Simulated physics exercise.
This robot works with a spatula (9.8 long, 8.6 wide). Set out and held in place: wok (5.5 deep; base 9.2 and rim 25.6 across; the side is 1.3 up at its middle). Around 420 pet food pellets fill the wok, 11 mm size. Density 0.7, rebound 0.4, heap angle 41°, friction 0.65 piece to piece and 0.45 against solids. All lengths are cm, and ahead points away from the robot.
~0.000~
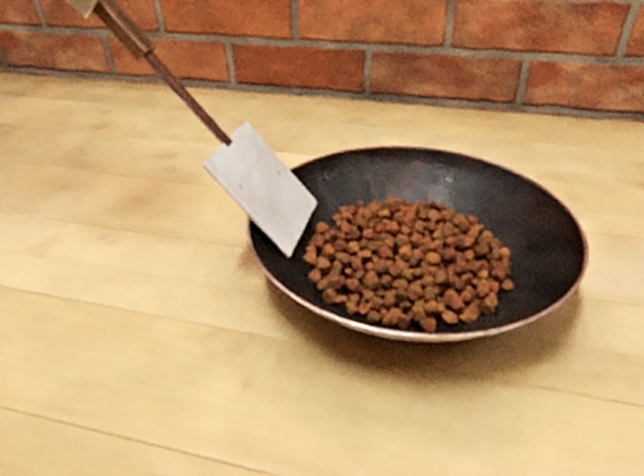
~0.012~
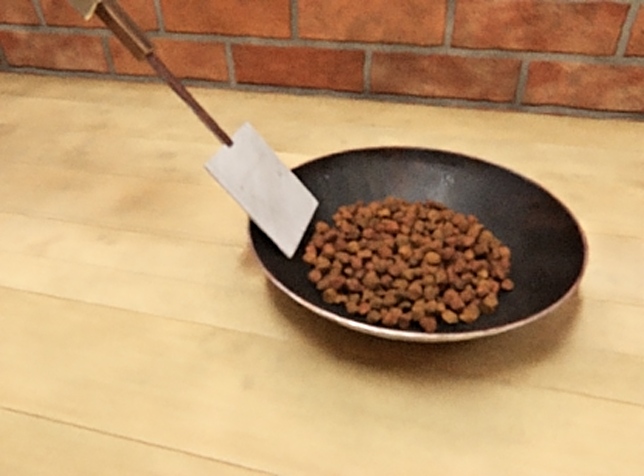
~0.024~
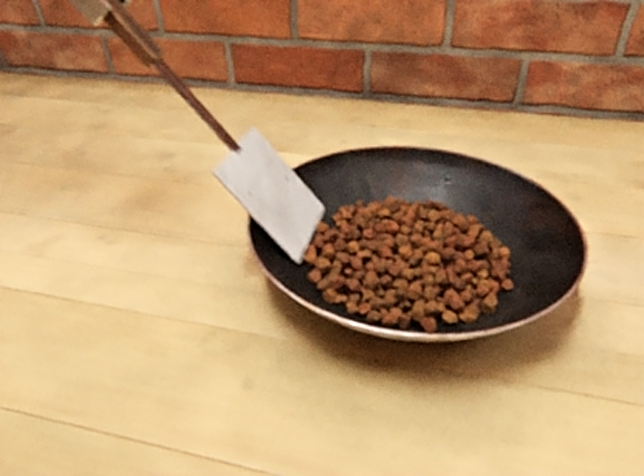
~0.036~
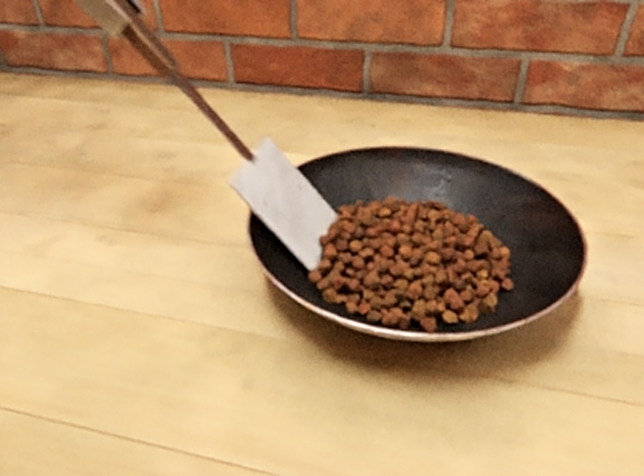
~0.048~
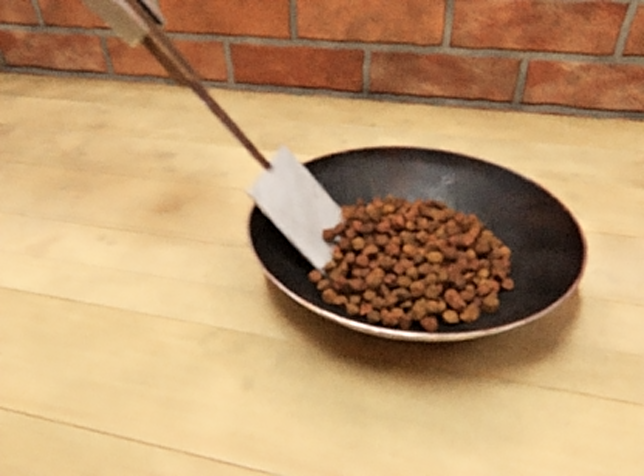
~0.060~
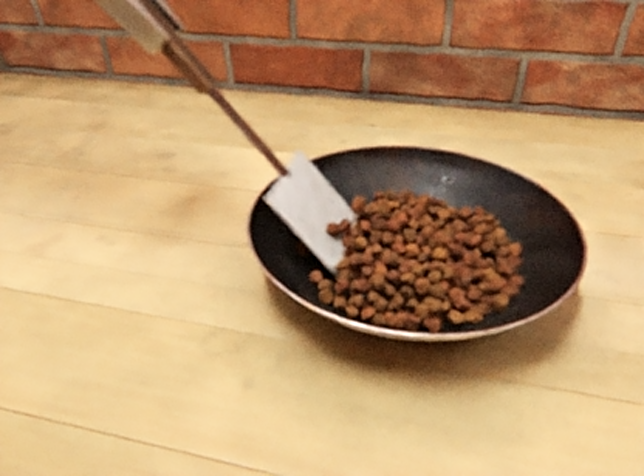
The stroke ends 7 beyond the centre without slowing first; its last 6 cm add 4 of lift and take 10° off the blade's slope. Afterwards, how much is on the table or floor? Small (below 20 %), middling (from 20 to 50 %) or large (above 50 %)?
A middling share, from 20 to 50 %, ends on the table or floor.
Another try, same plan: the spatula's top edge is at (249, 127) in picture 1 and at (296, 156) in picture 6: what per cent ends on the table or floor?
About 30 per cent.
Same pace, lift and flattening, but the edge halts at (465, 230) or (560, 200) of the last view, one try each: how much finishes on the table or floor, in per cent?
About 15 and 55 per cent.
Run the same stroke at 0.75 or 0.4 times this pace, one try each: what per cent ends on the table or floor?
About 25 and 5 per cent.
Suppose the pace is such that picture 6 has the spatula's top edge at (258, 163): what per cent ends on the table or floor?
About 15 per cent.
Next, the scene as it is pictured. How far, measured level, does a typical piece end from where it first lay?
Roughly 7 cm.
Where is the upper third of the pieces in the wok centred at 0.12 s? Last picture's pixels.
Around (472, 239).
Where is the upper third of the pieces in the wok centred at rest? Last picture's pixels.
Near (519, 251).
By 0.09 s, sloping 50°, highest piece 8 above the table; 424 in the wok.
By 0.12 s, sloping 47°, highest piece 11 above the table; 421 in the wok, 3 on the blade or in flight.
By 0.33 s, sloping 40°, highest piece 18 above the table; 293 in the wok, 58 on the table or floor, 73 on the blade or in flight.
By 1.38 s, sloping 40°, highest piece 6 above the table; 293 in the wok, 131 on the table or floor.
Final count, 293 in the wok, 131 on the table or floor. That is 31 % on the table or floor.
